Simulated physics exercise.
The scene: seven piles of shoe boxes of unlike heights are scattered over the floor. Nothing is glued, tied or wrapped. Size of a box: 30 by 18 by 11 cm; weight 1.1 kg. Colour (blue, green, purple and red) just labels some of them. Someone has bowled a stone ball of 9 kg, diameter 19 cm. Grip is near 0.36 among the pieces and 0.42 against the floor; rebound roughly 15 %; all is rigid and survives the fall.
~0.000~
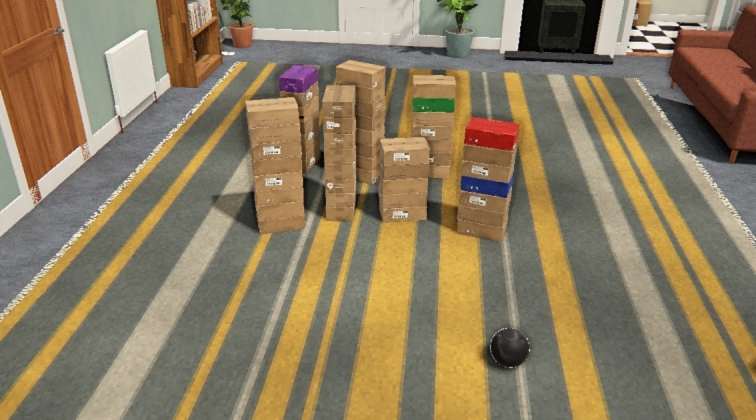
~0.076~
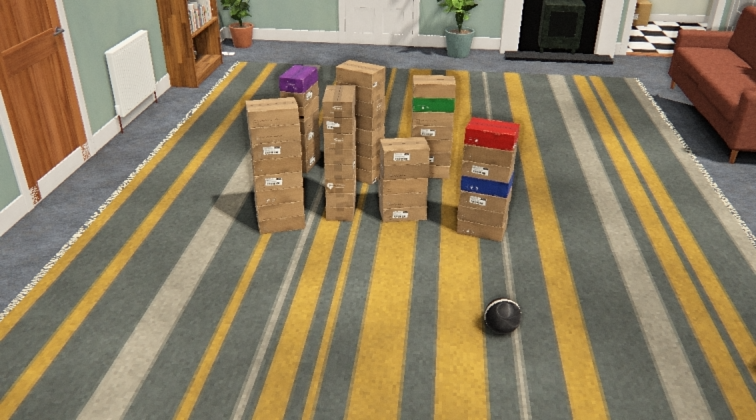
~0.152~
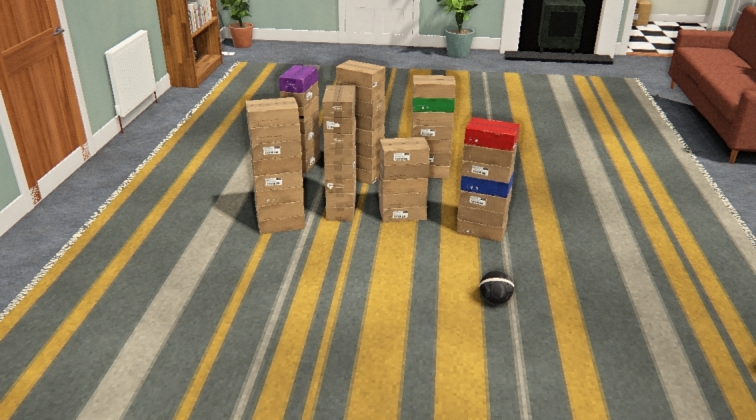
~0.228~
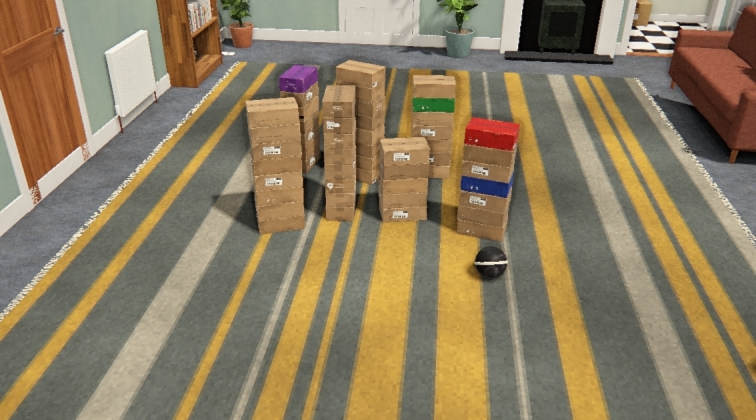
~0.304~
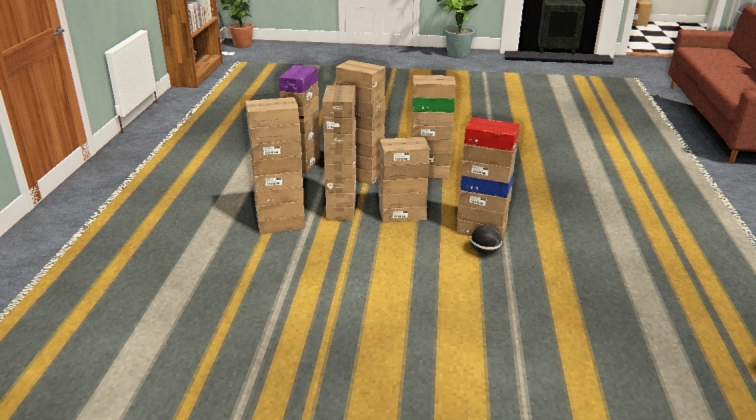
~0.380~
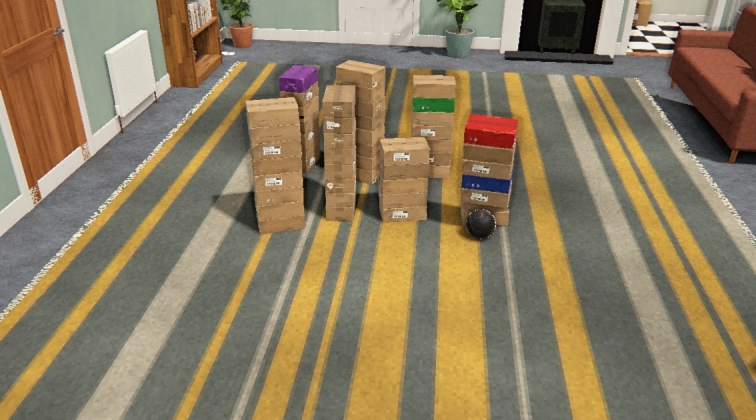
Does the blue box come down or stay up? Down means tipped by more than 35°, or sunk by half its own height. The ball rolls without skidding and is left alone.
That box comes down.
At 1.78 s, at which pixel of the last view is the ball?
At about (452, 94).
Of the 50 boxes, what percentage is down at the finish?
Roughly 20 per cent of them.
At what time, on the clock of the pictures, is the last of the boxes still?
Around 3.0 s.
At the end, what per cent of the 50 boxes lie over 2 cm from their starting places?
Shifted: 30 per cent.
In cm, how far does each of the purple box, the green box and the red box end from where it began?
Moved: Purple 0, green 80, red 105.
Around 0.68 s, ball still moving; 5 of the 50 boxes down; blue box tipped 50°, 27 cm lower; red box tipped 47°, 34 cm lower.
Around 1.78 s, ball still moving; 11 of the 50 boxes down; blue box 32 cm lower; green box tipped 39°, 7 cm lower.
Finally (3.3 s), ball rolling away; 11 of the 50 boxes down; blue box 32 cm lower; green box upside down; red box 64 cm lower. Seen by the last camera, middles, blue box near (479, 206), green box near (443, 198).
